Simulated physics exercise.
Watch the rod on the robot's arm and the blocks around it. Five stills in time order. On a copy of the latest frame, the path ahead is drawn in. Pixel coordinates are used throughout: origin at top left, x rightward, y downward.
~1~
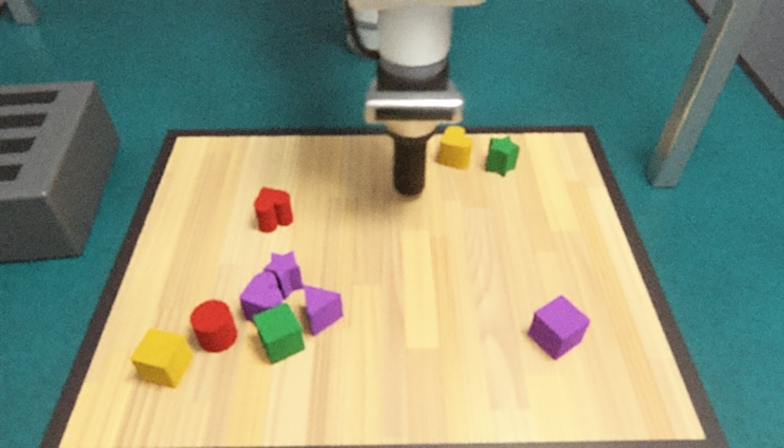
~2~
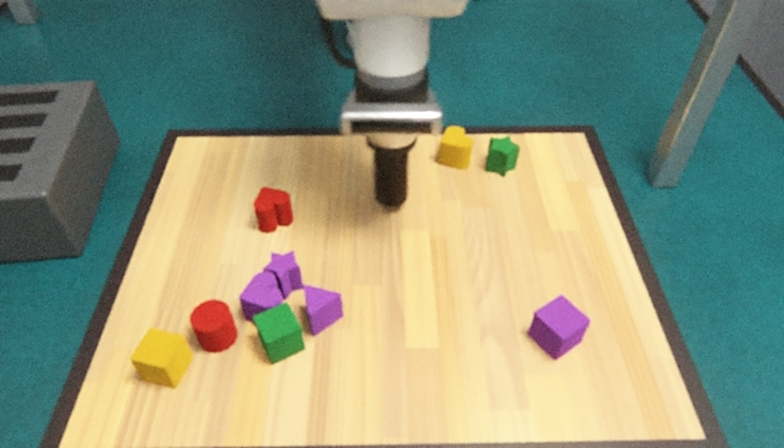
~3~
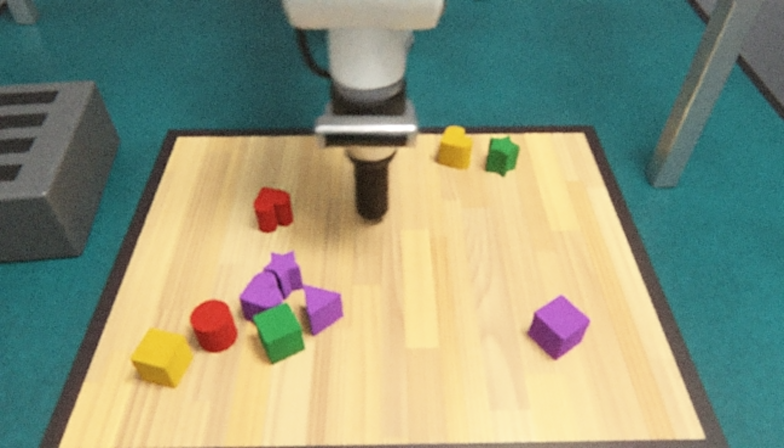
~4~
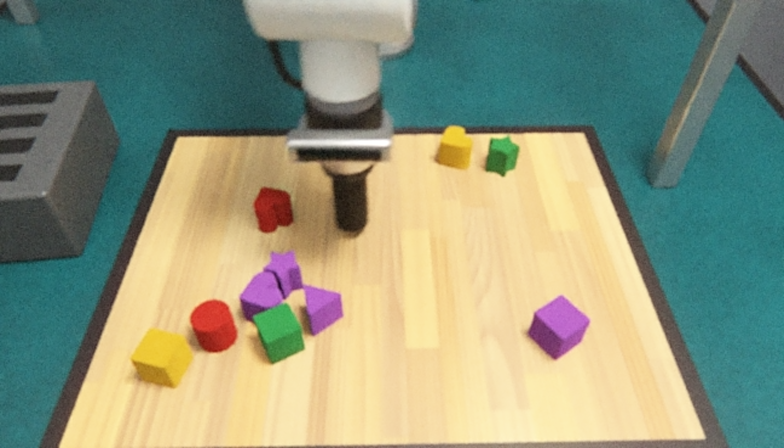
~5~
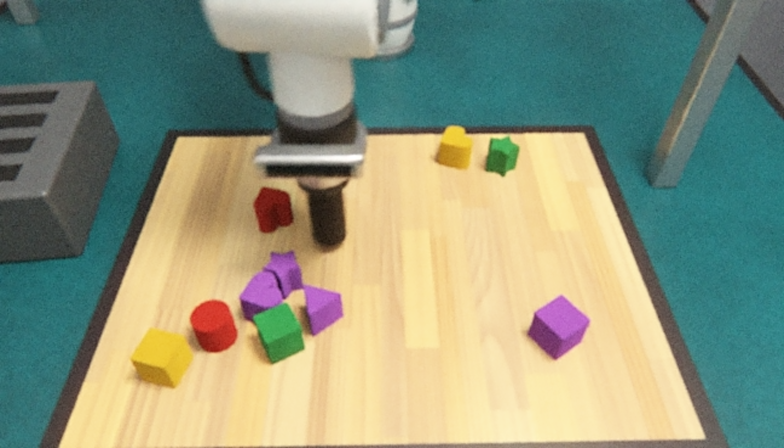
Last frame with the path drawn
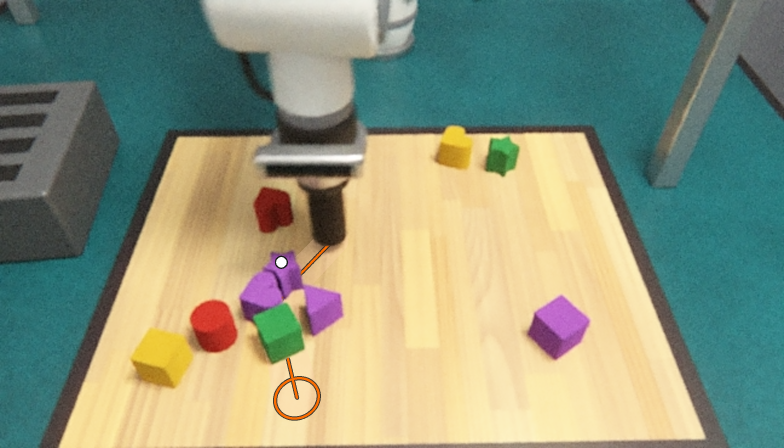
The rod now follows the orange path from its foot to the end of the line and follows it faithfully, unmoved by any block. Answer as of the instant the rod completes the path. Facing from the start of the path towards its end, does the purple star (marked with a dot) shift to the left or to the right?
It shifts to the right.
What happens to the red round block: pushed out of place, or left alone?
It will end up elsewhere.
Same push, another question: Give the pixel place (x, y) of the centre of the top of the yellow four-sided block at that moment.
Located at (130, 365).
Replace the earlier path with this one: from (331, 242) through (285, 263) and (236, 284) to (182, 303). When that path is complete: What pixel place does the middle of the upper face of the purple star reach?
I think it will end close to (240, 281).
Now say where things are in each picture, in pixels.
In the first picture, lower end of the rod at (409, 185), tops of blocks, yellow four-sided block at (157, 347), red round block at (210, 315), purple heart at (262, 289), green four-sided block at (277, 322), purple star at (281, 262).
In the second picture, rod at (392, 196), blocks as before.
In the third picture, rod at (372, 208), blocks as before.
In the fourth picture, rod at (352, 220), blocks as before.
In the fifth picture, rod at (330, 234), yellow four-sided block at (157, 347), red round block at (210, 315), purple heart at (262, 289), green four-sided block at (277, 322), purple star at (281, 262).
The drawn path runs from (331, 242) over (292, 283) and (283, 336) to (297, 398); the dot is on the purple star.
On the path given first. One third of the way, rod at (290, 275); red round block at (205, 318); purple heart at (242, 304), turned 55° anticlockwise; purple star at (254, 281), turned 20° clockwise.
Two thirds of the way, rod at (281, 330); yellow four-sided block at (130, 365), turned 30° clockwise; red round block at (170, 342); purple heart at (209, 343), turned 20° anticlockwise; green four-sided block at (281, 350), turned 15° clockwise; purple star at (239, 327), turned 60° clockwise.
At the end, rod at (295, 390); yellow four-sided block at (130, 365), turned 30° clockwise; red round block at (170, 342); purple heart at (209, 343), turned 15° anticlockwise; green four-sided block at (291, 418), turned 30° clockwise; purple star at (242, 331), turned 85° clockwise.
